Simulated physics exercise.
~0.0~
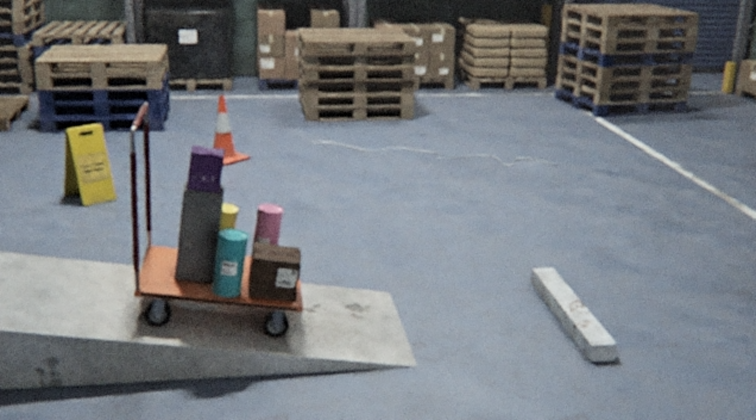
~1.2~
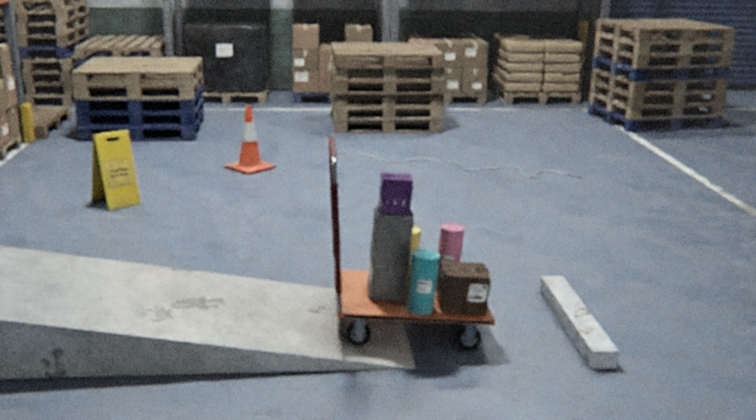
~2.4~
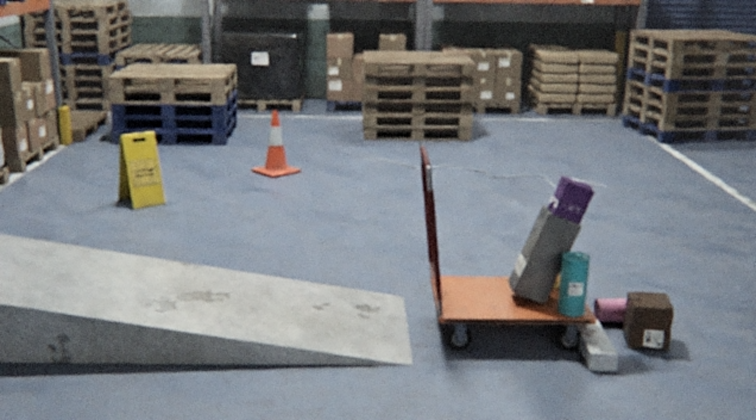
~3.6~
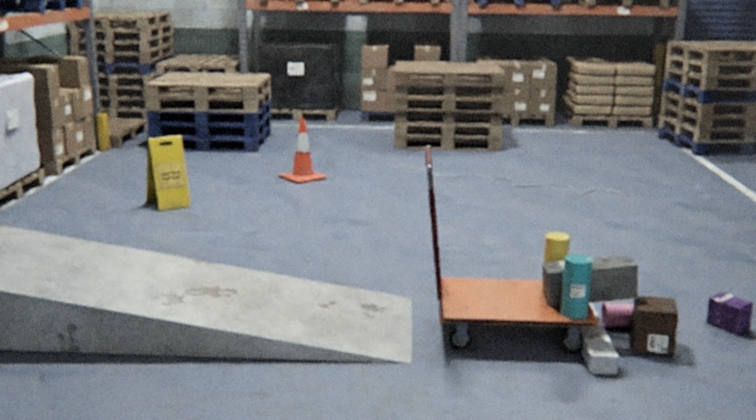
A flat orange trolley with a red handle stands on a pale ramp in a warehouse, seen from the side, with pallets, a traffic cone and a yellow floor sign behind. It carries a purple box on a tall grey box, yellow, turquoise and pink canisters, and a brown parcel. The trolley rolls right, off the ramp and up to a pale kerb, where it stops. The brown parcel and pink canister go over the front edge as the stacked boxes tilt. Finally the grey box lies toppled, the purple box rests on the floor farther right, and the yellow and turquoise canisters stay upright.
